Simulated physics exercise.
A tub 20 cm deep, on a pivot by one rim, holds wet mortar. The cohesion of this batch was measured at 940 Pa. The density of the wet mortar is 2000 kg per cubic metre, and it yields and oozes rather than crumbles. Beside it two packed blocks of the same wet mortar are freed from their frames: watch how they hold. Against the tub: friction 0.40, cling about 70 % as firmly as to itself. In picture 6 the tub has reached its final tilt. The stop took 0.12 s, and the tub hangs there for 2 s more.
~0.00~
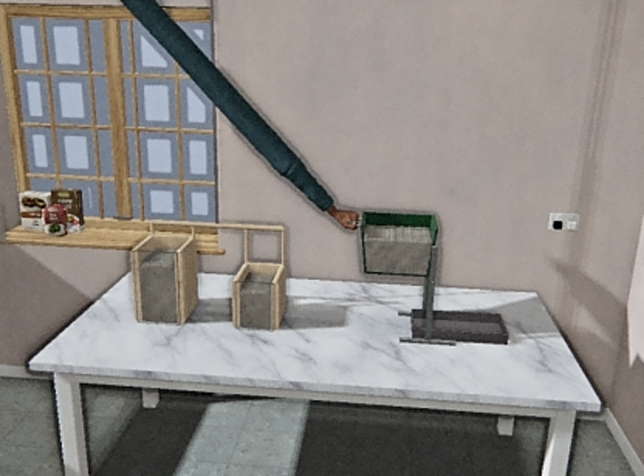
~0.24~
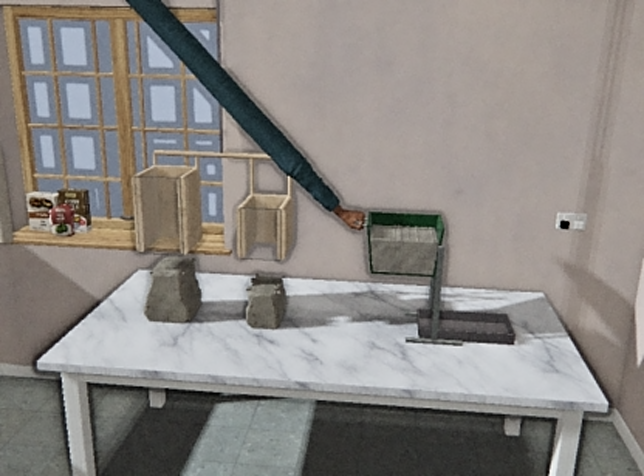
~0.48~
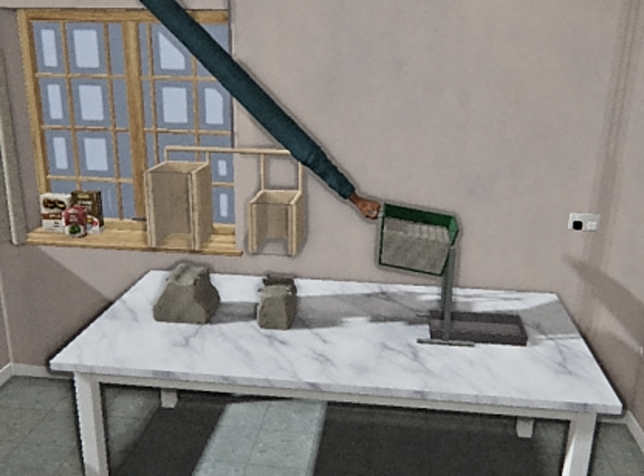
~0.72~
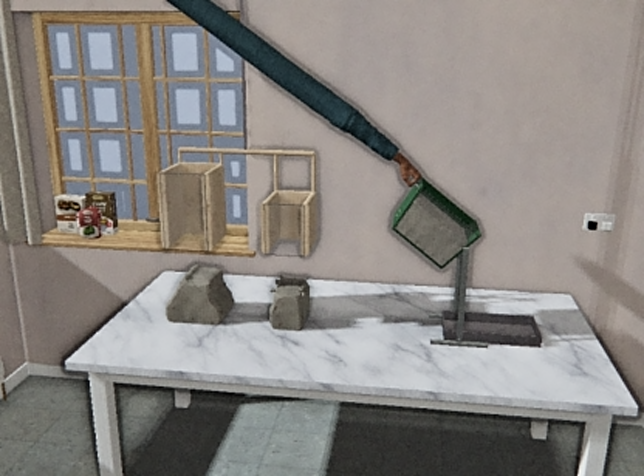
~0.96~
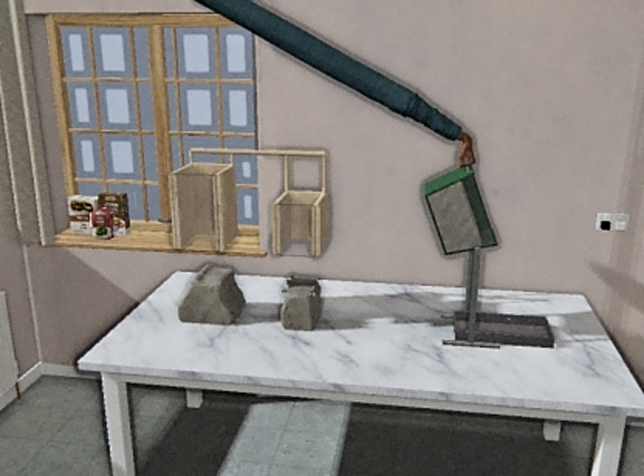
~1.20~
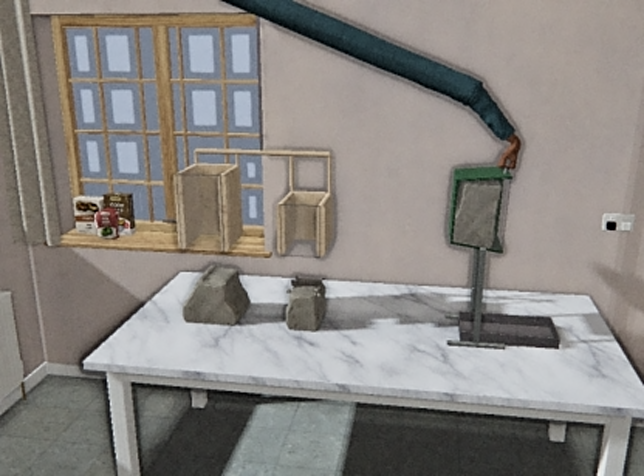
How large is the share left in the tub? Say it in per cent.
About 40 %.
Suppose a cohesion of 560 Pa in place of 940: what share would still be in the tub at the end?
In that case some 40 per cent.
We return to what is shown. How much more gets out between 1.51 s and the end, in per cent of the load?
Some 16 per cent.
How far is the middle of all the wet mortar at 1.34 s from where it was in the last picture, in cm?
About 5 cm.
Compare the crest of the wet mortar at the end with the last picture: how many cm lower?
Some 14 cm.
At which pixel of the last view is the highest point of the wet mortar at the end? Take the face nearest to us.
At about (469, 220).
After 1.34 s, the tub is at 92 degrees and holds 95 %.
After 1.51 s, the tub is at 92 degrees and holds 56 %.
After 1.68 s, the tub is at 92 degrees and holds 41 %.
After 1.85 s, the tub is at 92 degrees and holds 40 %.
After 3.20 s, at the end, the tub is at 92 degrees and holds 40 %.
